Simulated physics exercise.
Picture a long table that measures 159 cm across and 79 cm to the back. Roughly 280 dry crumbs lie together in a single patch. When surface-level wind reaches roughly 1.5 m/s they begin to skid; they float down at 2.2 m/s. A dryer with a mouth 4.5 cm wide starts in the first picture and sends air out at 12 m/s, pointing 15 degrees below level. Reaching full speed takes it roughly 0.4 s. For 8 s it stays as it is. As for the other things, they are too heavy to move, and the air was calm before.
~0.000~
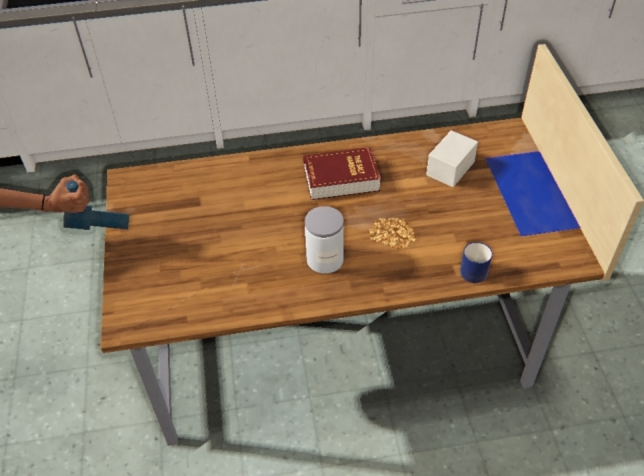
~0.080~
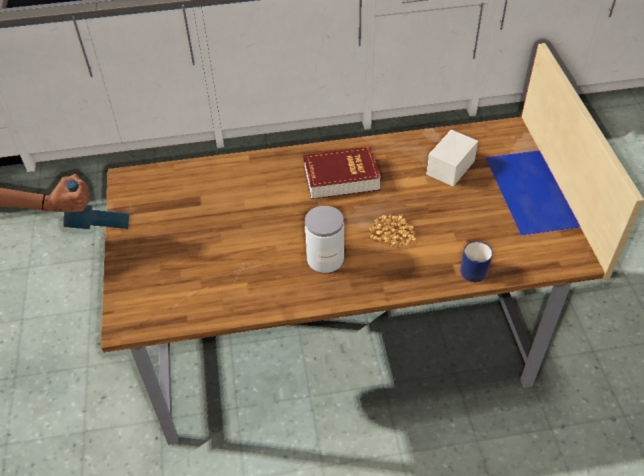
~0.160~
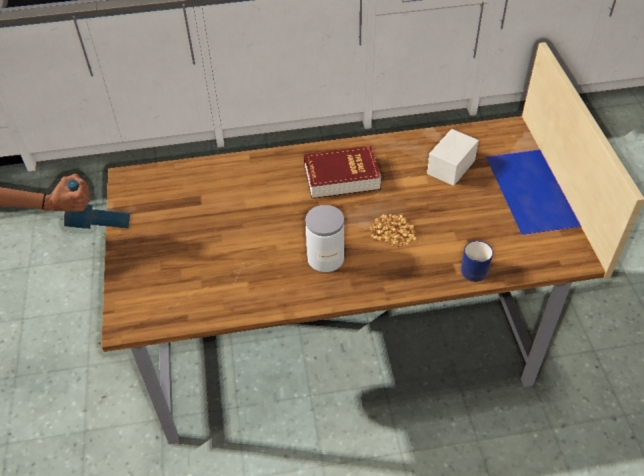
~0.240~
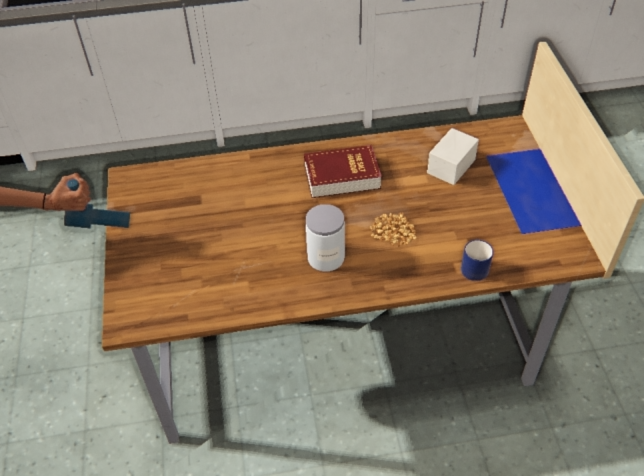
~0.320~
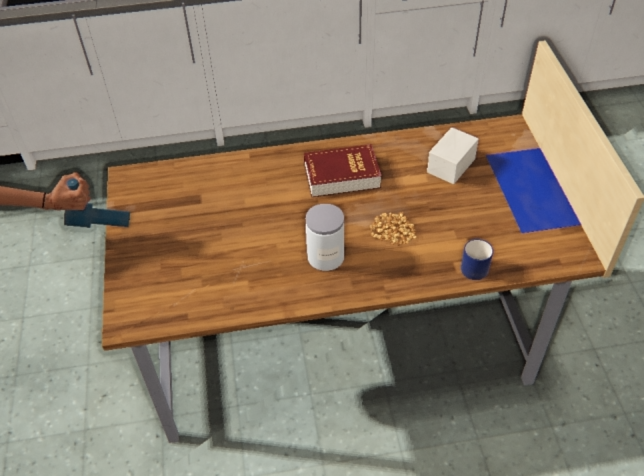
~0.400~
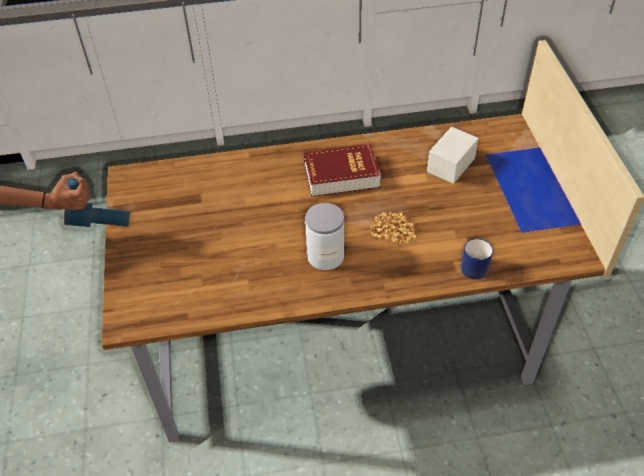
On a long wooden table, a hand at the left edge held a dark blue dryer toward a small patch of crumbs among a jar, mug, book and white box, and nothing visibly moved.
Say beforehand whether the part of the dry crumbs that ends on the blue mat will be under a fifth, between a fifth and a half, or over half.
It should come out from a fifth to a half.
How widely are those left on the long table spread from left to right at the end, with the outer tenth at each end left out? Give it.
Around 20 cm.
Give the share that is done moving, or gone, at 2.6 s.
About 60 per cent.
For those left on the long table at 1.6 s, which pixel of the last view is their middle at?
The middle ends up close to (577, 219).
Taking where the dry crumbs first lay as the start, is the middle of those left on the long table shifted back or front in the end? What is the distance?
Shift toward the near edge, approx. 5 cm.
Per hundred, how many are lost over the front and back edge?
I'd guess close to 60 percent front and near 0 percent back.
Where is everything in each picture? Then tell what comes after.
In the first picture, the middle of the dry crumbs is near (393, 233), none has stirred yet and the mouth of the dryer is at (129, 222).
In the second picture, the middle of the dry crumbs is near (394, 231), none has stirred yet and the blue mat is centred on (531, 191).
In the third picture, the middle of the dry crumbs is near (394, 230), none has stirred yet, the top of a jar is at (325, 219) and the top of a mug is at (479, 251).
In the fourth picture, the middle of the dry crumbs is near (394, 229) and none has stirred yet.
In the fifth picture, the middle of the dry crumbs is near (394, 228) and none has stirred yet.
In the sixth picture, the middle of the dry crumbs is near (394, 228) and none has stirred yet.
After 1.6 s, 31 % are on the blue mat; the middle of those still in play is near (577, 219); 51 % have settled or left.
After 2.6 s, 30 % are on the blue mat; the middle of those still in play is near (577, 216); 65 % have settled or left.
After 4.4 s, 30 % are on the blue mat; the middle of those still in play is near (577, 215); 76 % have settled or left.
After 8.0 s, at the end, 30 % are on the blue mat; the middle of those still in play is near (576, 214).
